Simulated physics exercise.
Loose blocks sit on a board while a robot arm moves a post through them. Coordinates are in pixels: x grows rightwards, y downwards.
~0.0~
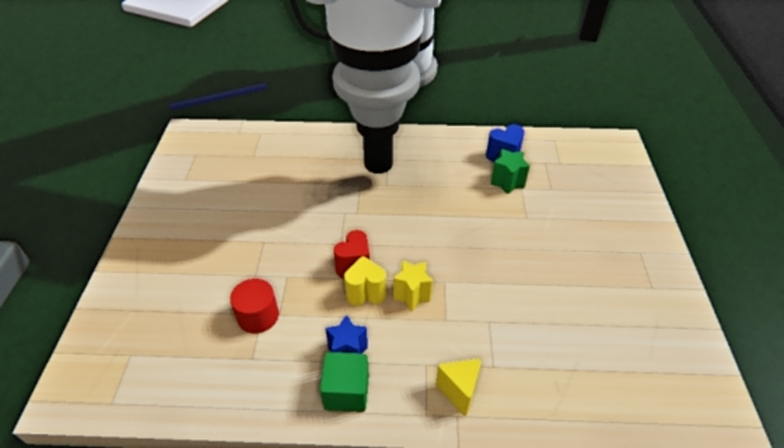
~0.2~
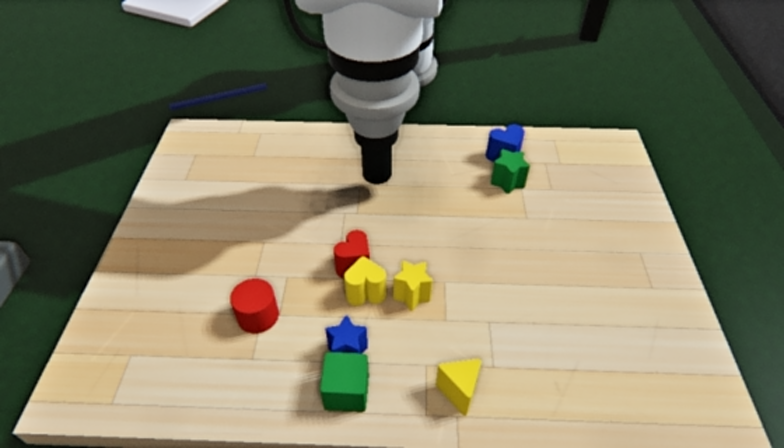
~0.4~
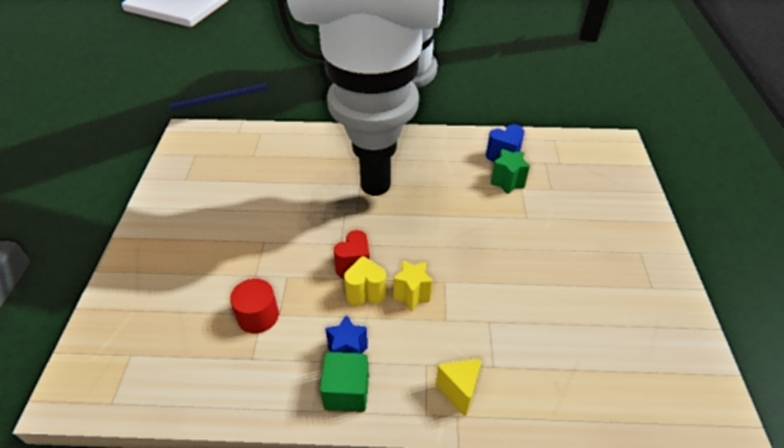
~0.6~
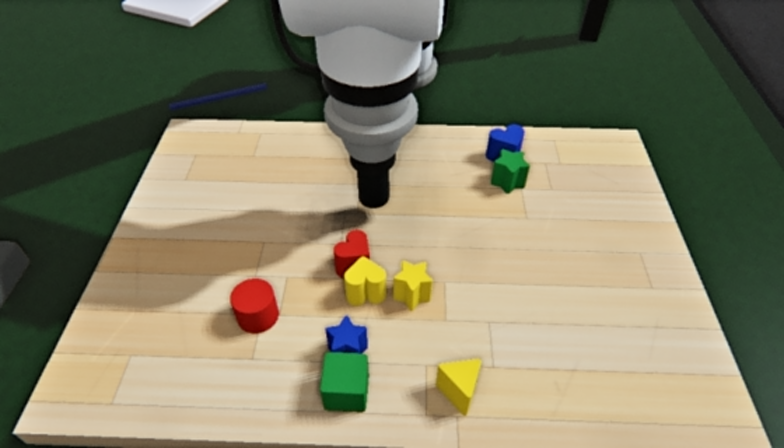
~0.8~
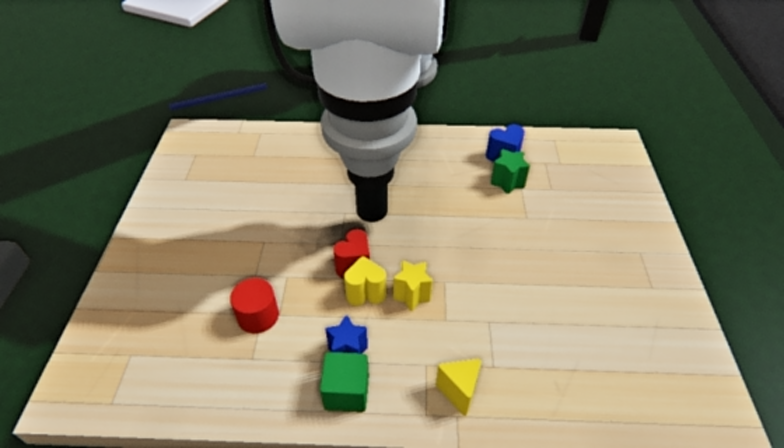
A grey and white robot arm with a black post reaches over a pale wooden board on a green surface, seen from above at an angle. Red, yellow, blue and green blocks sit left of centre and toward the front, with a blue heart and green star at upper right. The post moves steadily nearer the red heart while the blocks and camera stay still.
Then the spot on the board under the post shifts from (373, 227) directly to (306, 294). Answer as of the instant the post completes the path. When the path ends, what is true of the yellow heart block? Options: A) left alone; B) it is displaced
Correct choice: B.
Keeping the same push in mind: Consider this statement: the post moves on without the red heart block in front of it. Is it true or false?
Answer: True.
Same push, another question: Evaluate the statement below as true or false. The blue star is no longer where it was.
False - the claim does not hold.
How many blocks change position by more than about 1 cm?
A pair of blocks is moved.
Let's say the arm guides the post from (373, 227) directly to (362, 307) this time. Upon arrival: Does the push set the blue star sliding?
Yes
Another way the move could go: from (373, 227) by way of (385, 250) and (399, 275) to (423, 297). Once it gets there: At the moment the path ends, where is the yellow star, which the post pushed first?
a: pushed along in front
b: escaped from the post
I'll go with a - pushed along in front.
On the path given first. One third of the way, post (350, 233); red heart block (350, 255), turned 20° anticlockwise; yellow heart block (366, 279).
Two thirds of the way, post (327, 256); red heart block (343, 275), turned 65° anticlockwise; yellow heart block (370, 287), turned 15° anticlockwise.
At the end, post (303, 280); red round block not moved; blue star not moved; red heart block (332, 287), turned 115° anticlockwise; yellow heart block (372, 289), turned 25° anticlockwise.
